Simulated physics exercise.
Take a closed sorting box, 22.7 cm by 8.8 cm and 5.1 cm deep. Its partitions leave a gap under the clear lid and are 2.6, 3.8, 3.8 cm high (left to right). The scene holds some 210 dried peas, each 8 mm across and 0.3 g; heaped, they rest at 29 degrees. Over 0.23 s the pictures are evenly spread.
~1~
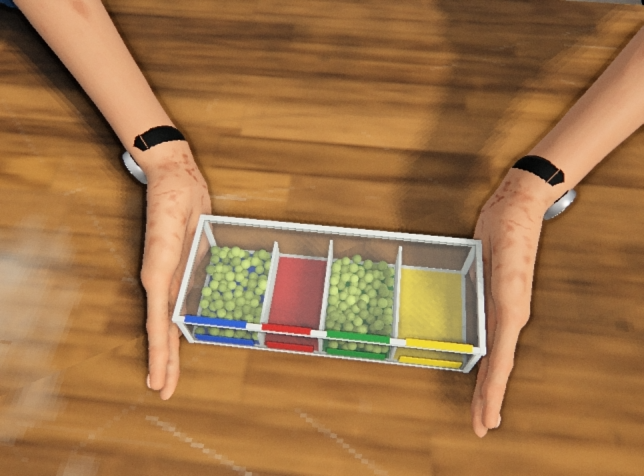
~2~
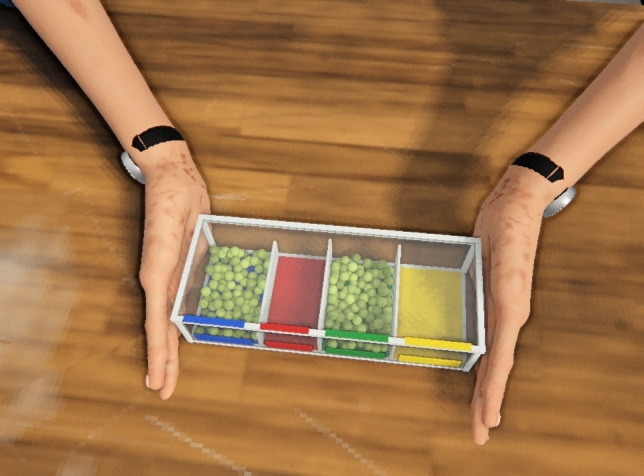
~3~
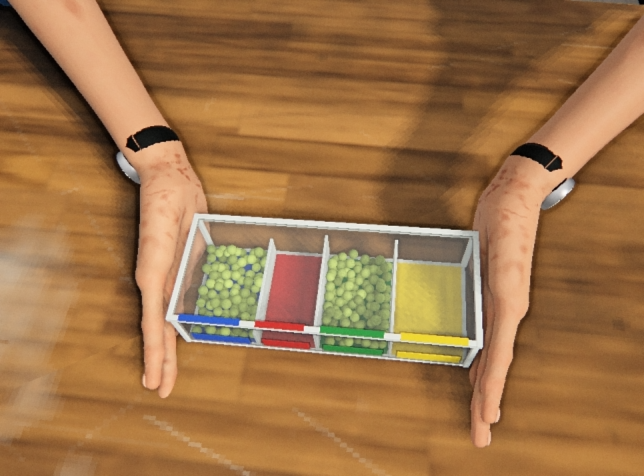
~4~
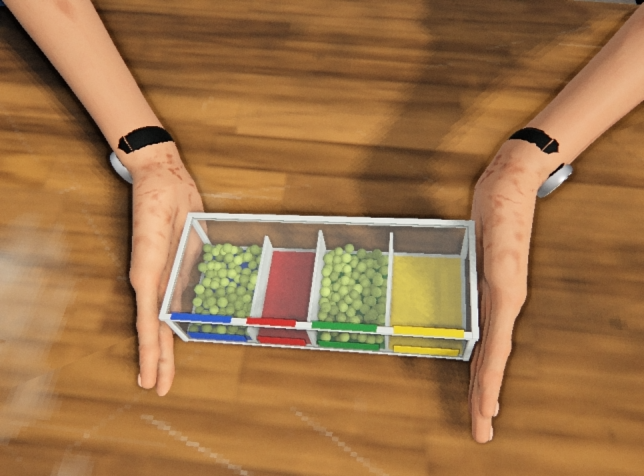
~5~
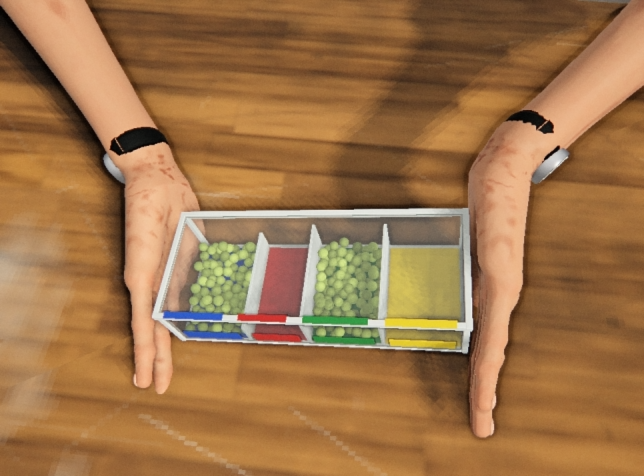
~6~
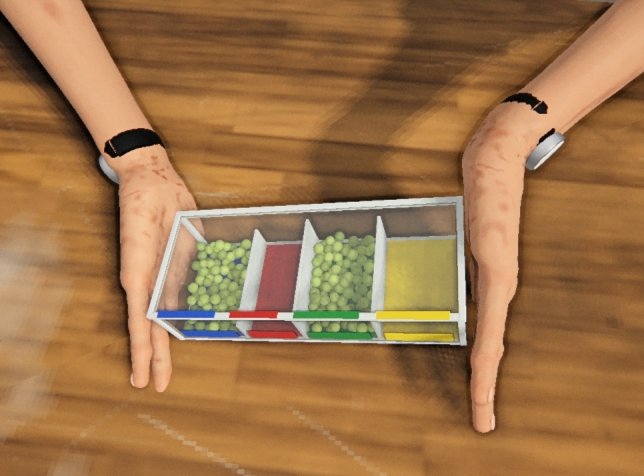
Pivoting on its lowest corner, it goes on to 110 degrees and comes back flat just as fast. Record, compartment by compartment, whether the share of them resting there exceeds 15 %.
Red compartment: Does not exceed; blue compartment: Exceeds; green compartment: Exceeds; yellow compartment: Does not exceed.
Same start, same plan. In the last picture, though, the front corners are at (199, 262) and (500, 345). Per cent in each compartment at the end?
Red 10 %, blue 0 %, green 60 %, yellow 30 %.
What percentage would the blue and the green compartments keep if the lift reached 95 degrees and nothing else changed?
In per cent, blue comes to 65 and green to 35.
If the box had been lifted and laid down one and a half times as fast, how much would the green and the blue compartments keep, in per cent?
I'd say green 30 percent, blue 70 percent.
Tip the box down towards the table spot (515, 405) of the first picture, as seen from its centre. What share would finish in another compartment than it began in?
That would be close to 60 per cent.
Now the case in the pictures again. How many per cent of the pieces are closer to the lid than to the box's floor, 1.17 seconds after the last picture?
About 60 per cent.
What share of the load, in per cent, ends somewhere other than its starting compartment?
Result: Roughly 20 %.
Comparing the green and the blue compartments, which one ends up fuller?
The blue one has more.
Then, 1.17 s after the last picture, tilt 110 degrees; red 5 %, blue 55 %, green 40 %.
Then, 1.95 s after the last picture, tilt 50 degrees; blue 65 %, green 35 %.
Then, 2.75 s after the last picture, tilt 0 degrees; red 5 %, blue 65 %, green 30 %.
In the end, red 5 %, blue 65 %, green 30 %, yellow 0 %.
